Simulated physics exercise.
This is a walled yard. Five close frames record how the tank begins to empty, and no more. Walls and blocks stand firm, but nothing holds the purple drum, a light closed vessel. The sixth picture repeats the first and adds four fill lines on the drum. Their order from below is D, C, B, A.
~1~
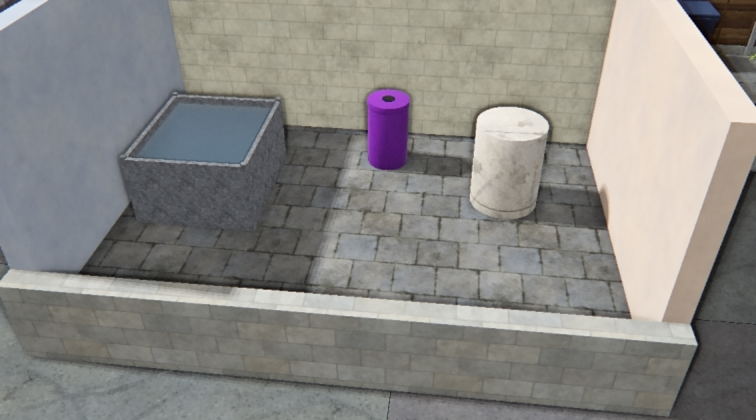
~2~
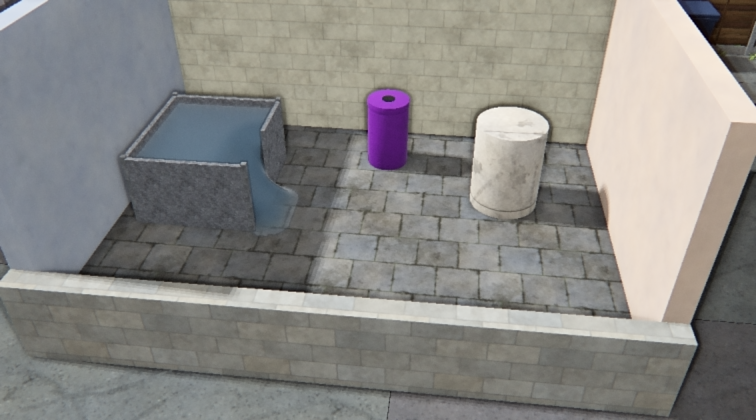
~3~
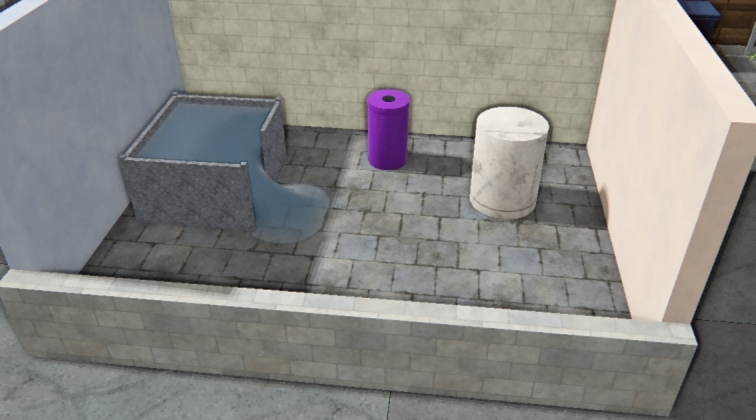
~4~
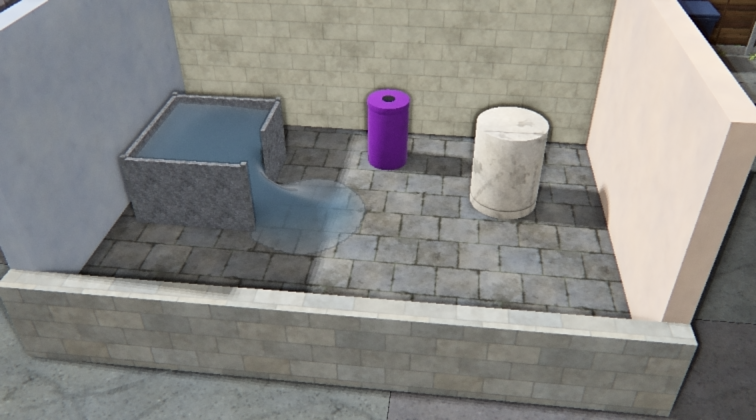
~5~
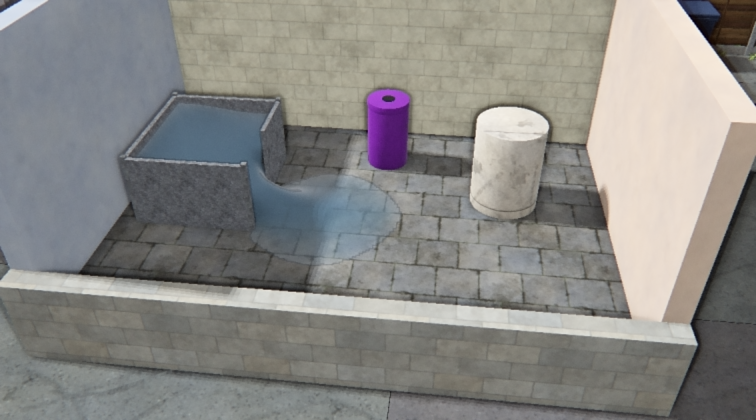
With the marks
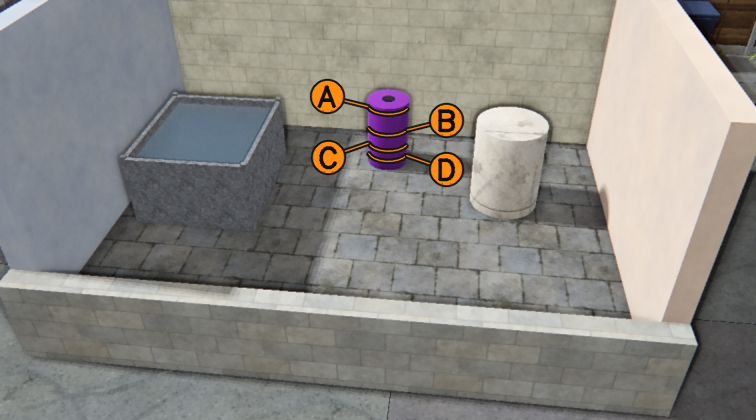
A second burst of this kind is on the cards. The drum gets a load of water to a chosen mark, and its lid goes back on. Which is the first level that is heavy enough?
Mark D.
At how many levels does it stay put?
All of them.
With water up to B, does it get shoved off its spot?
No, that is safe.
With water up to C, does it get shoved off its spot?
No, not at all.
On the marked copy, A at (386, 114); B at (386, 135); C at (386, 151); D at (385, 161); from the bottom up D, C, B, A.
With A, it does not move.
With B, it does not move.
With C, it does not move.
With D, it does not move.
